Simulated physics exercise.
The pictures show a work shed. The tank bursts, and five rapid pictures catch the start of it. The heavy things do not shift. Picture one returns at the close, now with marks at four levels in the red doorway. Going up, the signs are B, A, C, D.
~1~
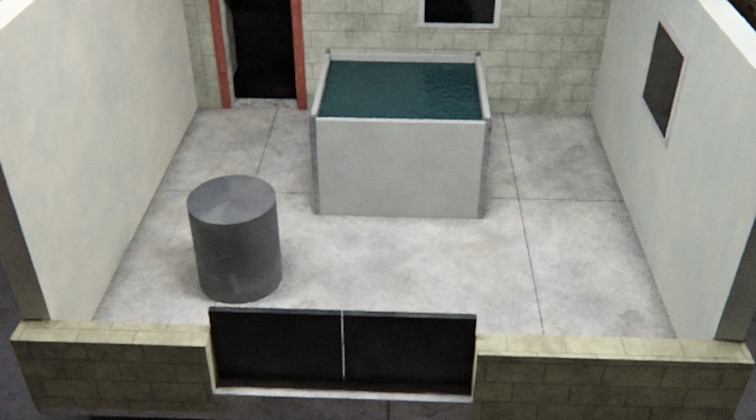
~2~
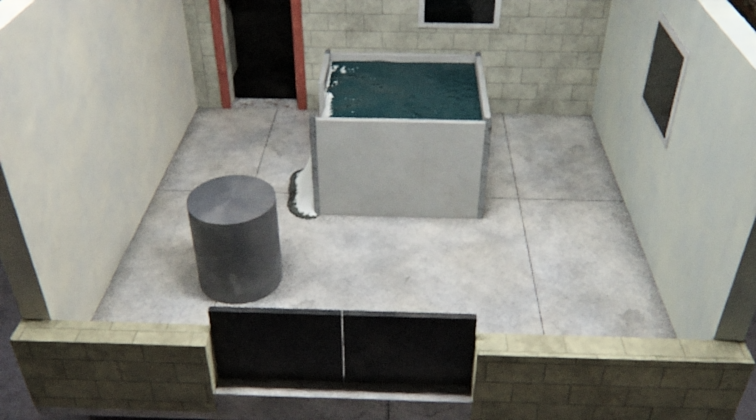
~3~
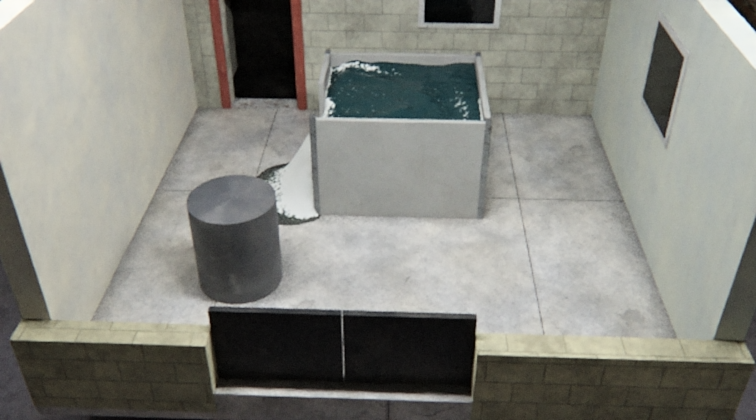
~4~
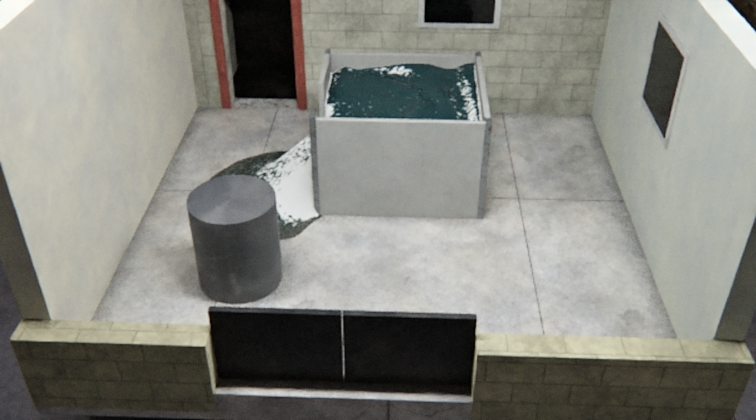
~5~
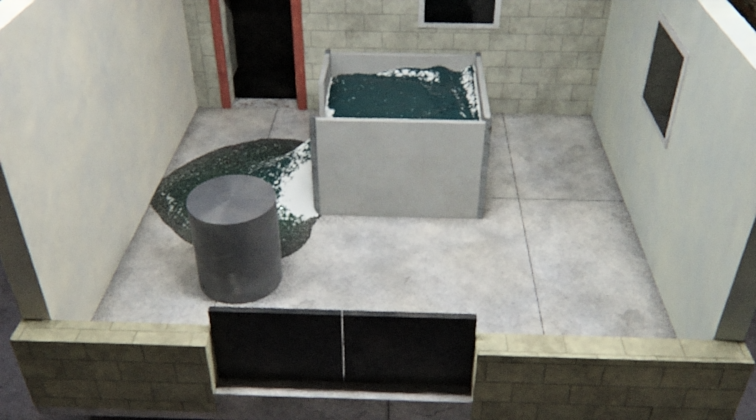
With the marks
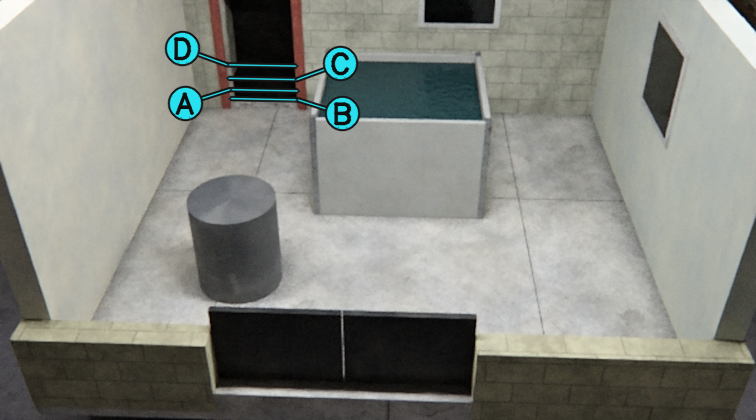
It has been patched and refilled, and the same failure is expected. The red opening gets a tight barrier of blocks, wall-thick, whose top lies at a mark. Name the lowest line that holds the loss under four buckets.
Go for A.
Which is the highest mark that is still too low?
B.
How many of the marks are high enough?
Three.
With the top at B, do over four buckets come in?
Yes, it does.
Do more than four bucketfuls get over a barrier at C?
No, not at all.
On the marked copy, A at (263, 90); B at (264, 99); C at (262, 79); D at (261, 65); from the bottom up B, A, C, D.
Choosing A, a bucket or two gets in.
Choosing B, about 12 bucketfuls get in.
Choosing C, nothing gets over.
Choosing D, nothing gets over.
